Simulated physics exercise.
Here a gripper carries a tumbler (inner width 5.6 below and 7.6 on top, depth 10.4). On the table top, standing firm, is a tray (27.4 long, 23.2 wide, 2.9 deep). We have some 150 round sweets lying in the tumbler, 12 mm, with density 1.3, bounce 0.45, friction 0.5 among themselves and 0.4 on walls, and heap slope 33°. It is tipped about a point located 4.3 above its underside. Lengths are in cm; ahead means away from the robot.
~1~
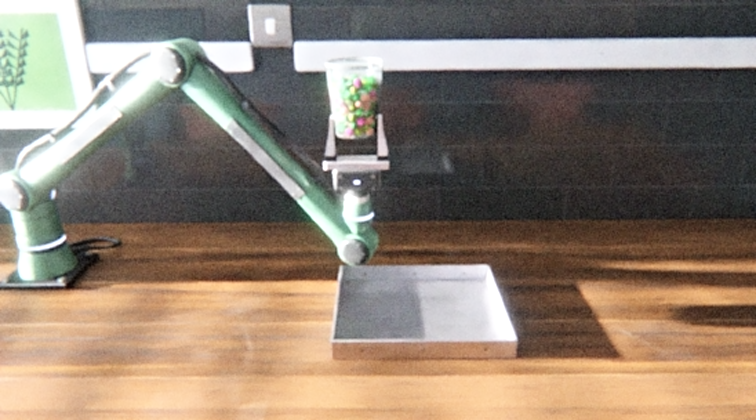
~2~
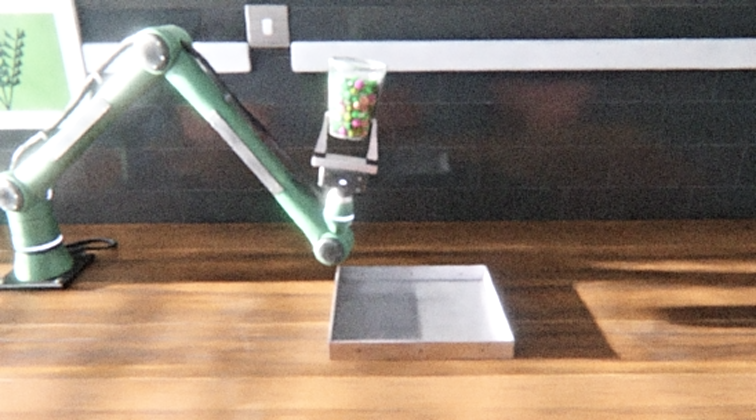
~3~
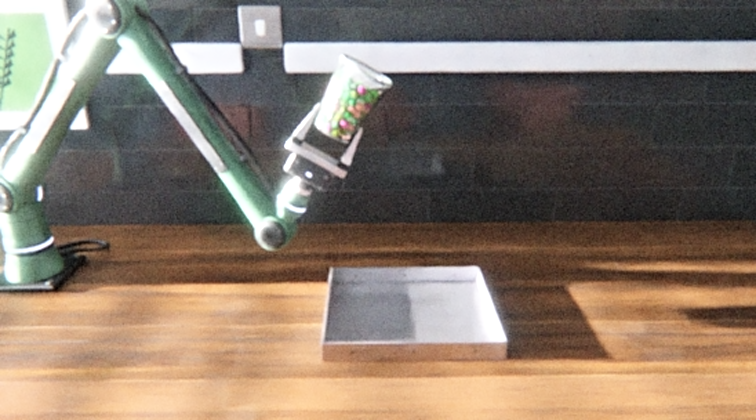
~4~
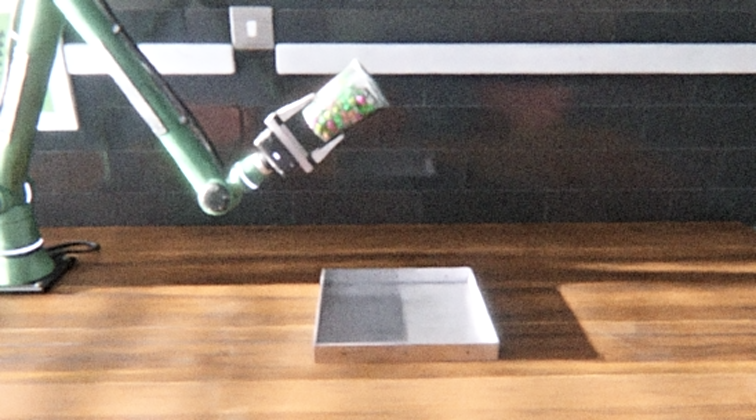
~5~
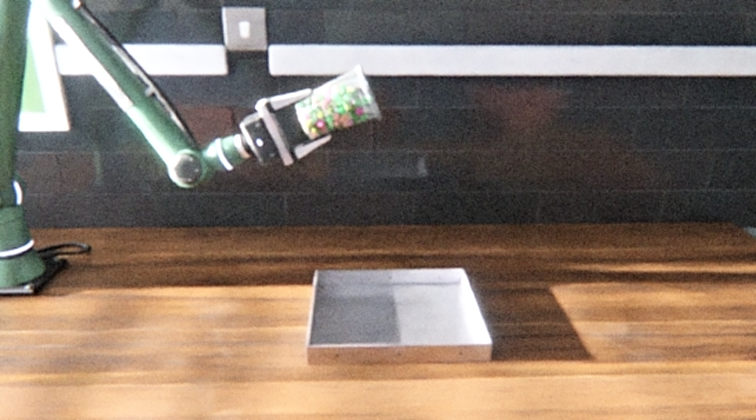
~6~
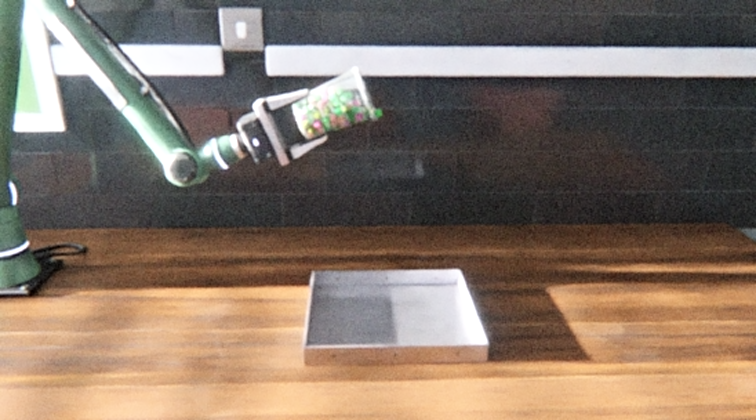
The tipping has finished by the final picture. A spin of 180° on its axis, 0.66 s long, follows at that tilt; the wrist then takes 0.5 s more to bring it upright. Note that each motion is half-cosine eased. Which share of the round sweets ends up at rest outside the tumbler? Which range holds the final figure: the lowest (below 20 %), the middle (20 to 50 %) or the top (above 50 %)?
It sits in the lowest range, below 20 %.
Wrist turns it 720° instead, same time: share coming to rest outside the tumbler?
5 %.
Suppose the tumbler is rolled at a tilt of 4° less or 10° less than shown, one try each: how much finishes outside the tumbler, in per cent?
Roughly 0 and 0 per cent.
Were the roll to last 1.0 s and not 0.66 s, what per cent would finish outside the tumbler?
That would give near 5 in a hundred.
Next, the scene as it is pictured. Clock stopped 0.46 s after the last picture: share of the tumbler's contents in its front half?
Viewer-side fraction of pieces: Approx. 45 %.
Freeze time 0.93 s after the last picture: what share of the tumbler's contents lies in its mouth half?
45 %.
Then, 0.46 s after the last picture, tipped 68°, highest piece 40 above the table; 147 in the tumbler, 1 in the tray, 1 in flight or on a rim.
Then, 0.93 s after the last picture, tipped 30°, highest piece 41 above the table; 146 in the tumbler, 3 in the tray.
Then, 1.36 s after the last picture, upright, highest piece 42 above the table; 146 in the tumbler, 3 in the tray.
Then, 2.06 s after the last picture, upright, highest piece 42 above the table; 146 in the tumbler, 3 in the tray.
Final count, 146 in the tumbler, 3 in the tray. That is 2 % outside the tumbler.
